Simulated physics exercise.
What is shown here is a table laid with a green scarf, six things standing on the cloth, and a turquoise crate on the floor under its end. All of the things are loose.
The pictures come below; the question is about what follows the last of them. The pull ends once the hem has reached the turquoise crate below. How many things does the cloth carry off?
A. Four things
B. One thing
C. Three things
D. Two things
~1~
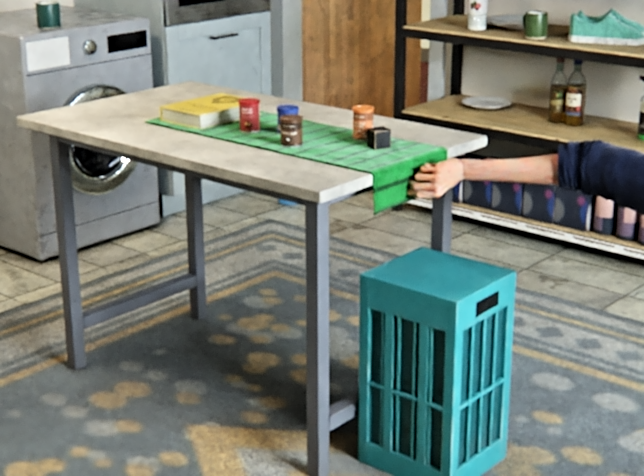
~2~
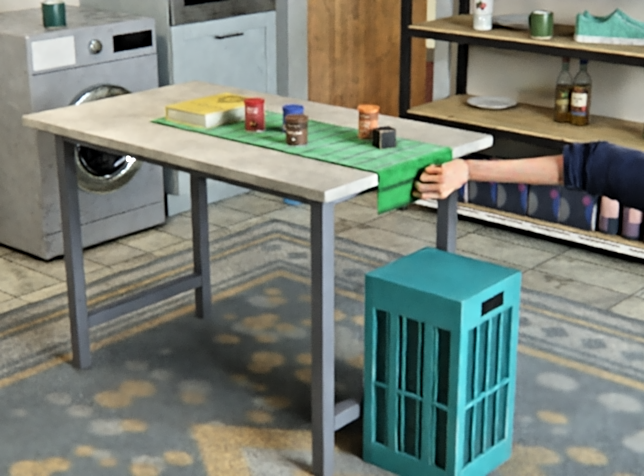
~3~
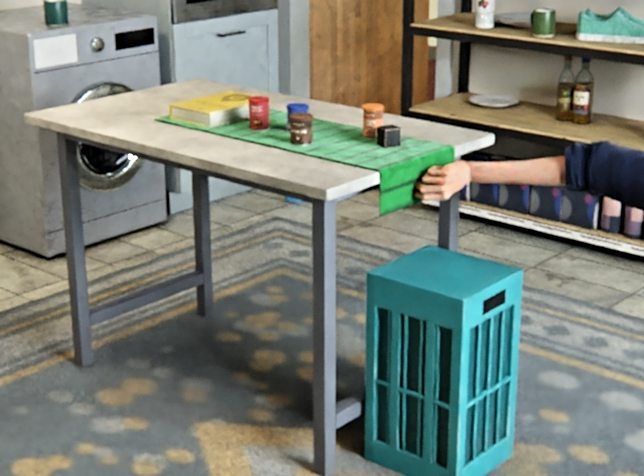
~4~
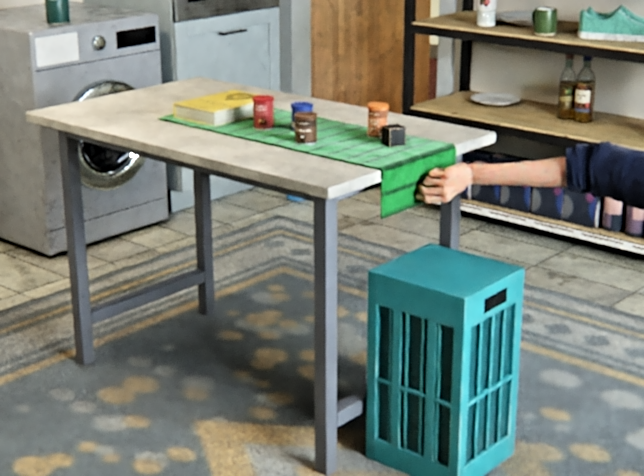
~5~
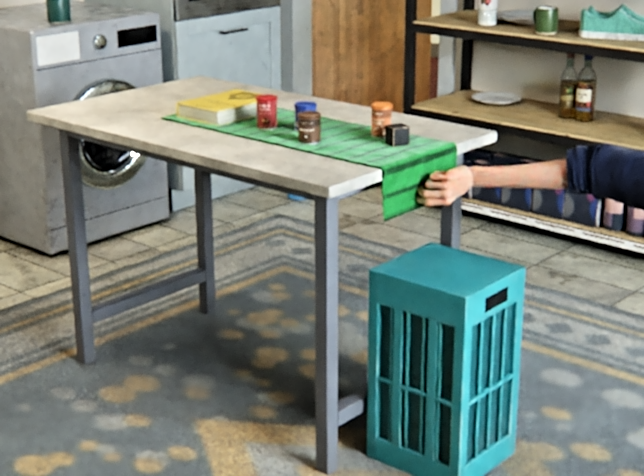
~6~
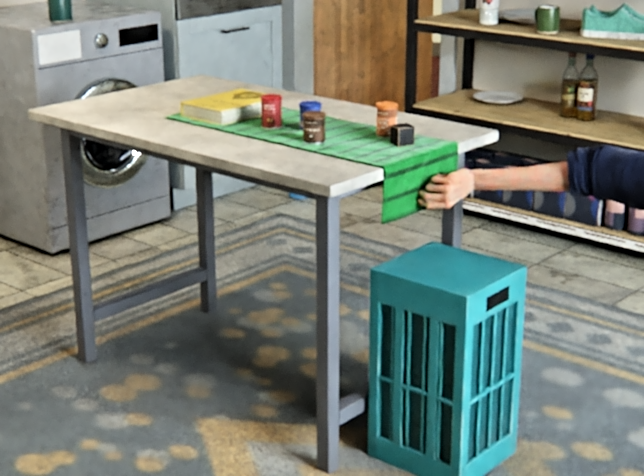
B.
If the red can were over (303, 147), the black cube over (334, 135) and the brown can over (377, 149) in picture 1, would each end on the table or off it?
Red can: Still up. Black cube: Still up. Brown can: Gone off.
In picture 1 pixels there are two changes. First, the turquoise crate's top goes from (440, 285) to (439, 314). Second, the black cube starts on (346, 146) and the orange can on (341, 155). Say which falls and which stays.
Black cube is gone, orange can is gone.
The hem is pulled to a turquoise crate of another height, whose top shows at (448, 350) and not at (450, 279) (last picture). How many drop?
The count: 3.
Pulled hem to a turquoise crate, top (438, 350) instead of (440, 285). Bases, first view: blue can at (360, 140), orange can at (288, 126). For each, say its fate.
Looks like the blue can ends up down, and the orange can hangs in there.
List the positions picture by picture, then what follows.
The first frame shows hem (374, 215); black cube (379, 129); orange can (363, 107); brown can (291, 117); blue can (288, 107); red can (249, 100); top of the crate (440, 285).
The second frame shows hem (378, 214); black cube (384, 128).
The third frame shows hem (380, 216); orange can (374, 106).
The fourth frame shows hem (381, 218); brown can (306, 114); top of the crate (448, 281).
The fifth frame shows hem (384, 222); blue can (305, 103).
The sixth frame shows hem (381, 224); black cube (403, 125); orange can (387, 104); brown can (314, 113); blue can (310, 103); red can (271, 96).
A little later, hem near (421, 236); all still up.
Next, hem on the crate; black cube gone.
When it is over, hem on the crate; black cube gone. The count of fallen things is one.
